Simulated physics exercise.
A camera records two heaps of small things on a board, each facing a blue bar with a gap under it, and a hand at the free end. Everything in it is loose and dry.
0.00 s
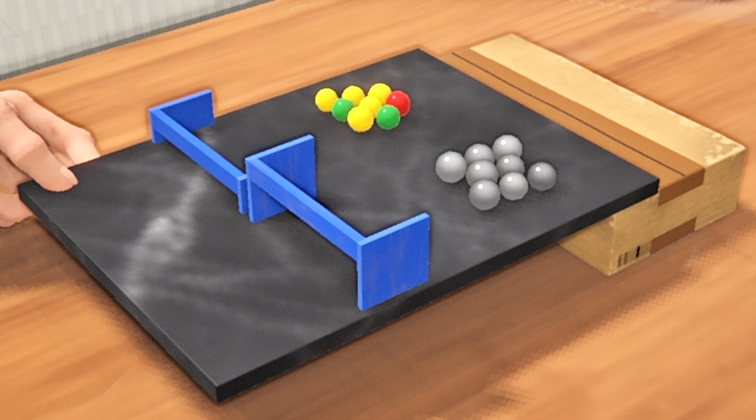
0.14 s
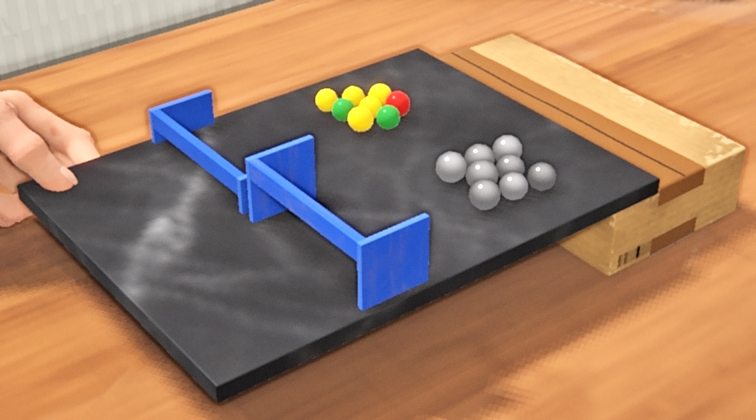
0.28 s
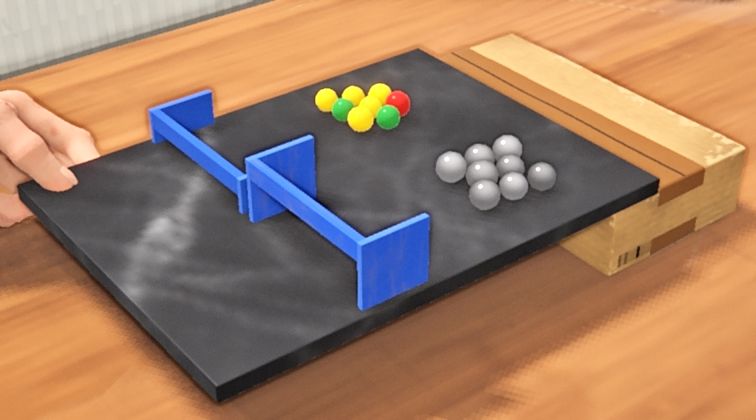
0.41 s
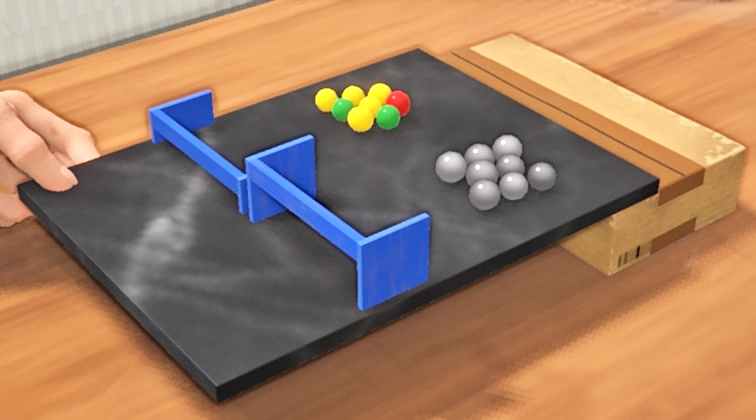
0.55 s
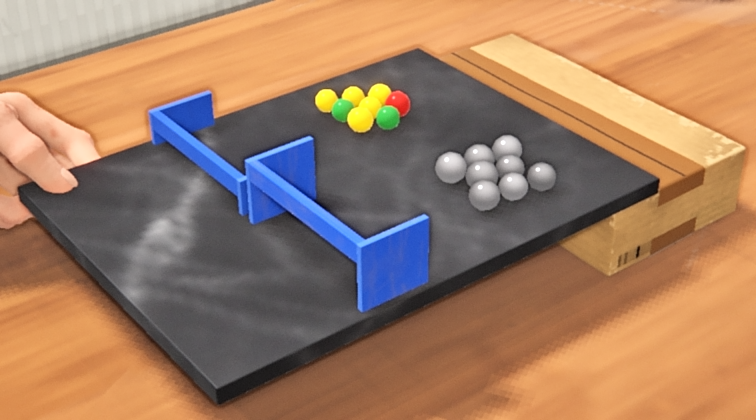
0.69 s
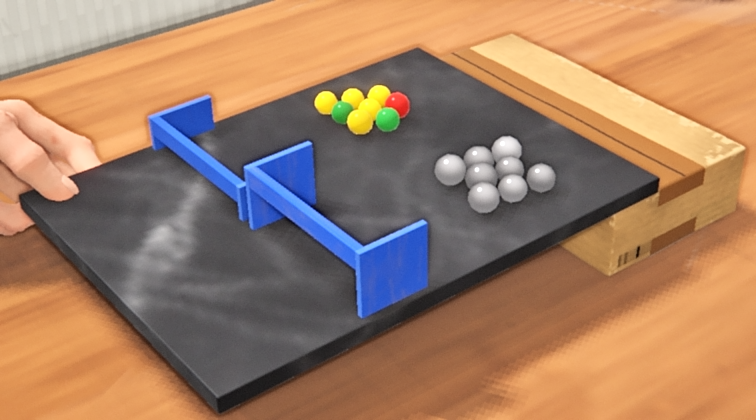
At the start, a dark board lies with its right end on a wooden box, holding a cluster of yellow, green and red balls behind a group of gray balls, with two blue gates to their left. A hand at the left lowers that end very slightly, while the balls stay in place.
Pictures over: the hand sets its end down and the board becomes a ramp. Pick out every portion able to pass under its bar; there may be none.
Here the front portion passes; the back portion fails to pass.
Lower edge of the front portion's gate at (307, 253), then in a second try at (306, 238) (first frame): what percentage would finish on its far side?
I'd expect about 0 in a hundred and then about 0 in a hundred.
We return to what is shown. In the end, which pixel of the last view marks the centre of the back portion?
I reckon it's close to (217, 206).
After 0.92 s, board sloping at 5°; front portion where it was; back portion where it was.
After 1.21 s, board sloping at 9°; front portion on its way down; back portion on its way down.
After 1.53 s, board resting at 11°; front portion the whole lot past its gate; back portion has reached its gate.
In the end (2.9 s), board resting at 11°; front portion the whole lot past its gate; back portion gathered behind its gate.
